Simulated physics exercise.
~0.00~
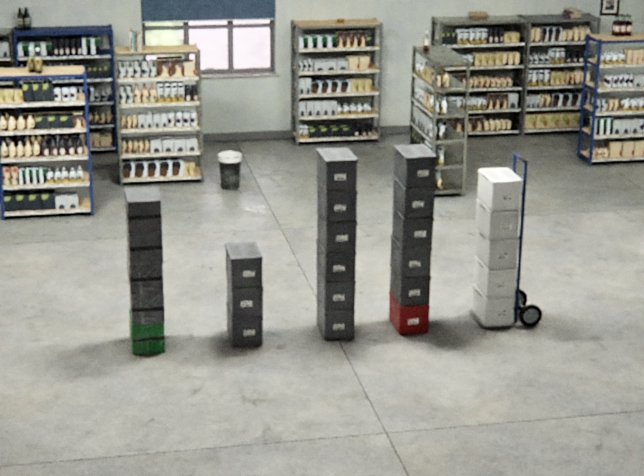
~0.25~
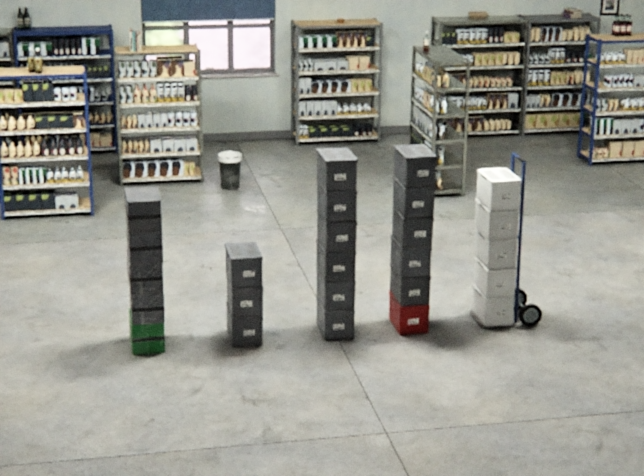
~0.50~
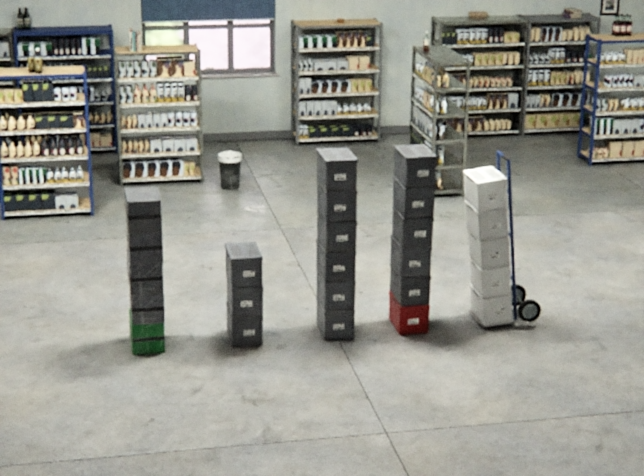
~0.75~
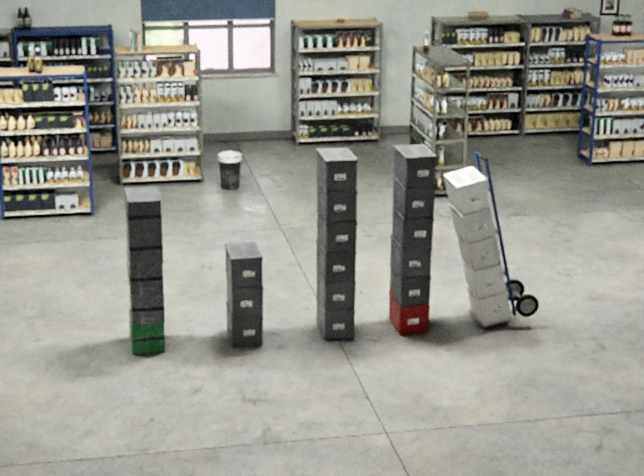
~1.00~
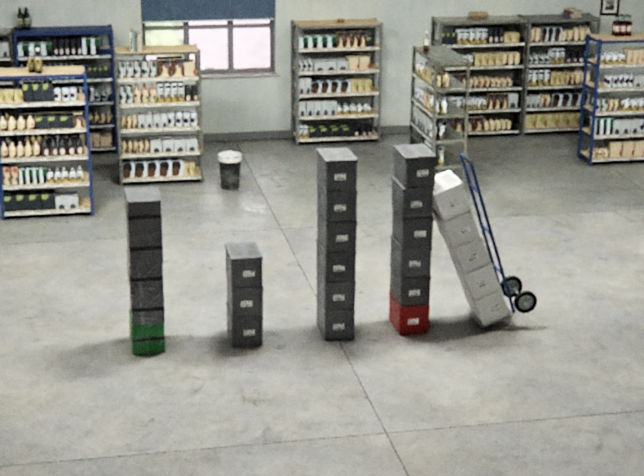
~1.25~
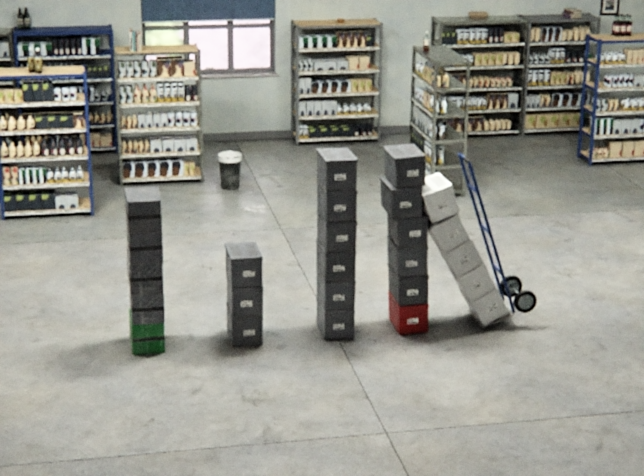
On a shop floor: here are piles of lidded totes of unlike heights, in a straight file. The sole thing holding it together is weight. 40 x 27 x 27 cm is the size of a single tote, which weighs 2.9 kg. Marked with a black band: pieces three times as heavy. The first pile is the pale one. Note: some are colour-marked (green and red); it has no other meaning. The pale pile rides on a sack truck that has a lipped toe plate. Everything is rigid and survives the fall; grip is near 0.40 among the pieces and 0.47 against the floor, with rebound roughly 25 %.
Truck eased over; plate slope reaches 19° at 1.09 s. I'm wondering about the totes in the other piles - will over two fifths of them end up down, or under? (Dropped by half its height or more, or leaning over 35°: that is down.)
I'd say over two fifths.
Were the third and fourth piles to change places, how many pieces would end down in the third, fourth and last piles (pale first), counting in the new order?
After the swap, the third pile would have 3 down, the fourth 5 and the last 5.
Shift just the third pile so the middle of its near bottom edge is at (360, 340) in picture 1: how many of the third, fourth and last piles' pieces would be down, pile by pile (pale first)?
Then, pile by pile: Third 5, fourth 2, last 5.
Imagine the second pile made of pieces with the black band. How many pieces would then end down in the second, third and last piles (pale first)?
The tally would be second 0, then third 0, then last 0.
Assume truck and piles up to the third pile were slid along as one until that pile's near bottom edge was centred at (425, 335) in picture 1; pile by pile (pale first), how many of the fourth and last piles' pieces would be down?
That would give fourth 0, last 0.
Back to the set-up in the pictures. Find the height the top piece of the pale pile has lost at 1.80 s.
Roughly 20 cm.
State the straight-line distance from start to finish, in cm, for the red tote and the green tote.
Displacement in cm - red: 10; green: 0.
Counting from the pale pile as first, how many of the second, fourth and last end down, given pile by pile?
Tally - second: 6; fourth: 3; last: 4.
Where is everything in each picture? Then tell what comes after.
In the first frame (each place is the centre of the face we see best), truck frame (524, 195) 0° forward; red tote (415, 321); green tote (148, 339); the others all in place.
In the second frame, truck frame (522, 195) 1° forward; green tote (148, 339).
In the third frame, truck frame (510, 193) 6° forward, top of the pale pile leaning 6°; green tote (148, 339); the others all in place.
In the fourth frame, truck frame (492, 192) 13° forward, top of the pale pile leaning 13°; red tote (415, 321); the others all in place.
In the fifth frame, truck frame (479, 193) 19° forward, top of the pale pile leaning 22°; red tote (415, 321); the others all in place.
In the sixth frame, truck frame (478, 193) 19° forward, top of the pale pile leaning 19°; red tote (414, 320); green tote (148, 339); 4 have shifted.
By 1.80 s, 5 of the pale pile down; none of the 20 other totes down, 8 disturbed; red tote tilted 18°.
By 2.30 s, 5 of the pale pile down; 4 of the 20 other totes down; red tote tilted 44°.
By 2.74 s, 5 of the pale pile down; 12 of the 20 other totes down; red tote tilted 50°.
By 3.88 s, 5 of the pale pile down; 19 of the 20 other totes down; red tote tilted 50°; green tote moved 34 mm.
When it is over (5.0 s), 5 of the pale pile down; 19 of the 20 other totes down; red tote tilted 50°; green tote moved 37 mm. That is 95 per cent. In pixels of the last frame, middles, red tote near (396, 307), green tote near (142, 330).
